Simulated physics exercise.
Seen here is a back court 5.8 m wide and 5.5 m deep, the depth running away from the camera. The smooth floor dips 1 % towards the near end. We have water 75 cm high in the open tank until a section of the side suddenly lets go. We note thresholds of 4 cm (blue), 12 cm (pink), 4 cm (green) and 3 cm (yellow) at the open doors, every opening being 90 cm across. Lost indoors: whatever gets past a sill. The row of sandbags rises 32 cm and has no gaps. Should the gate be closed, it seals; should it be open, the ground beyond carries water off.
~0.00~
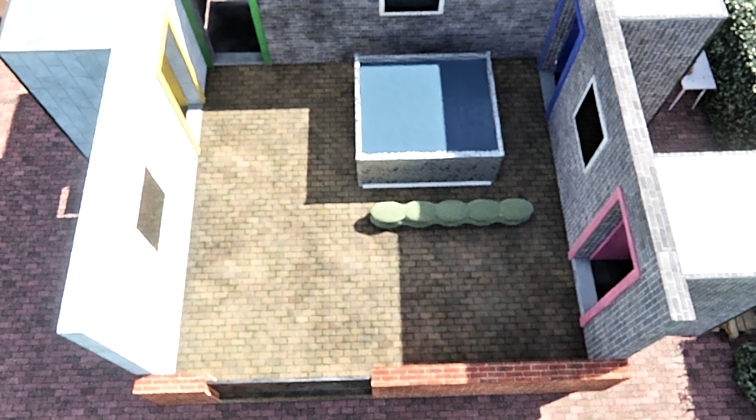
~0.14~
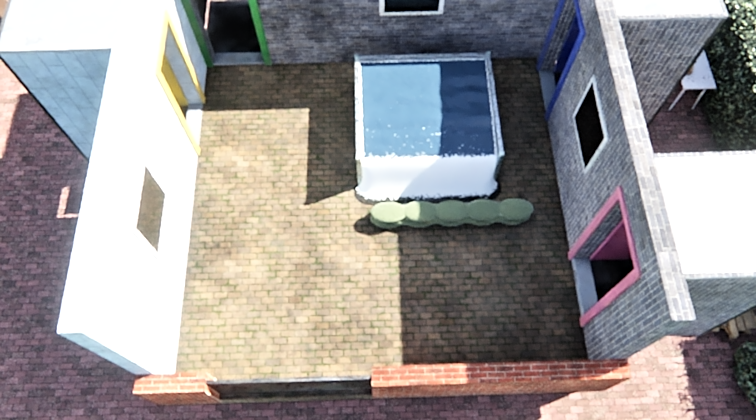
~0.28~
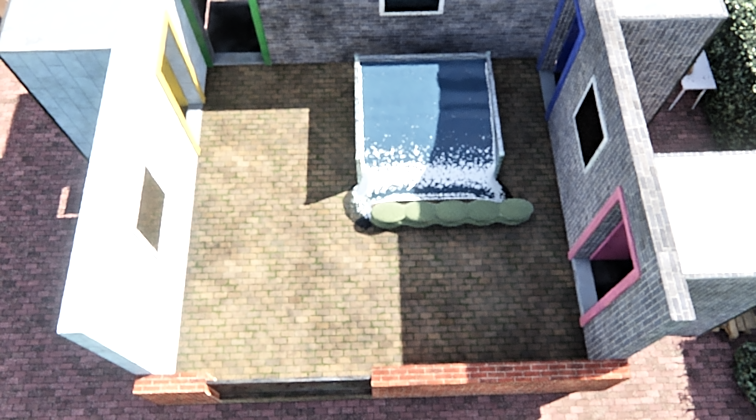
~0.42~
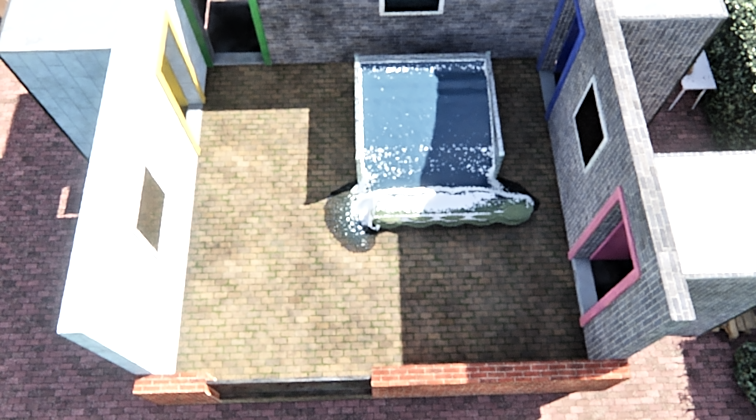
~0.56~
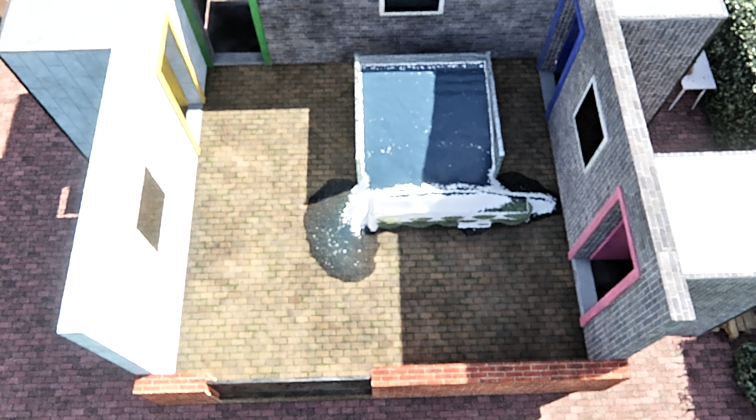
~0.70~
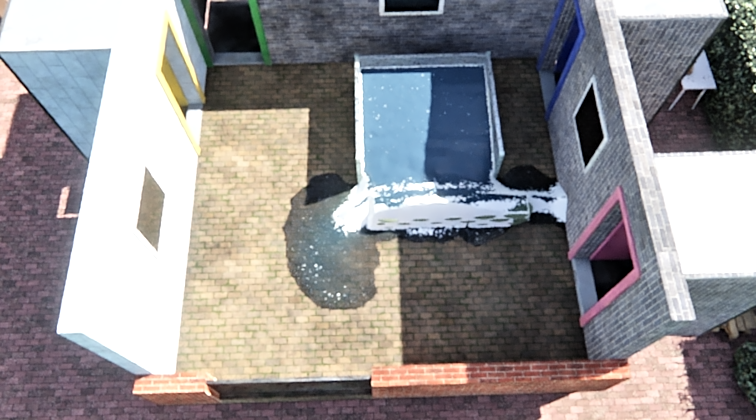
An open tank of blue water stands against the back wall of a paved courtyard, seen from high above by a still camera. A row of rounded green sandbags lies before it, between a white wall with a yellow doorway at left and grey walls with blue and pink doorways at right. Water pours from the tank's near side, foams over the sandbags, and spreads around both ends, darkening the paving at left.
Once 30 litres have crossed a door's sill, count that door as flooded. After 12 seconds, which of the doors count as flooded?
Blue door: Flooded; pink door: Not flooded; green door: Flooded; yellow door: Flooded.
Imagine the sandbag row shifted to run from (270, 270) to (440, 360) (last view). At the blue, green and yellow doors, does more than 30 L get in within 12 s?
Result: Blue door beyond the limit; green door beyond the limit; yellow door beyond the limit.
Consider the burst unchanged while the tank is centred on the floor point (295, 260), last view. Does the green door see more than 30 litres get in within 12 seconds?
Lab note: Green door, limit broken.
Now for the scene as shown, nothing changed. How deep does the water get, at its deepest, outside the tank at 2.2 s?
I'd put it at close to 36 cm.
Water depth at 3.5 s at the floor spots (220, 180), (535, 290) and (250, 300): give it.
Spot one 6 cm, spot two 4 cm, spot three 13 cm.
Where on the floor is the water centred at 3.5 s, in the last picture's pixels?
At roughly (401, 206).
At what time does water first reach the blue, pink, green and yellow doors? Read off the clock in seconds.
So, blue at 1.3 s, then pink at 1.1 s, green at 3.6 s, and yellow at 2.4 s.
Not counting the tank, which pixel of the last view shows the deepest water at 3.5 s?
In the last picture, around (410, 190).
After 1.4 s water covers 55 % of the floor and is deepest (51 cm) near (422, 200); blue door 2 cm at the sill, 0 L in, pink door 5 cm at the sill, 0 L in, green door not reached, yellow door not reached.
After 2.2 s water covers 75 % of the floor and is deepest (36 cm) near (175, 383); blue door 5 cm at the sill, 0 L in, pink door 8 cm at the sill, 0 L in, green door not reached, yellow door not reached.
After 3.5 s water covers 75 % of the floor and is deepest (27 cm) near (410, 190); blue door 7 cm at the sill, 2 L in, pink door 7 cm at the sill, 0 L in, green door not reached, yellow door 4 cm at the sill, 1 L in.
After 7.0 s water covers 95 % of the floor and is deepest (20 cm) near (422, 200); blue door 8 cm at the sill, 48 L in, pink door 2 cm at the sill, 0 L in, green door 9 cm at the sill, 20 L in, yellow door 9 cm at the sill, 26 L in.
After 12.0 s water covers 95 % of the floor and is deepest (17 cm) near (589, 370); blue door 6 cm at the sill, 83 L in, pink door 10 cm at the sill, 0 L in, green door 7 cm at the sill, 76 L in, yellow door 6 cm at the sill, 76 L in.
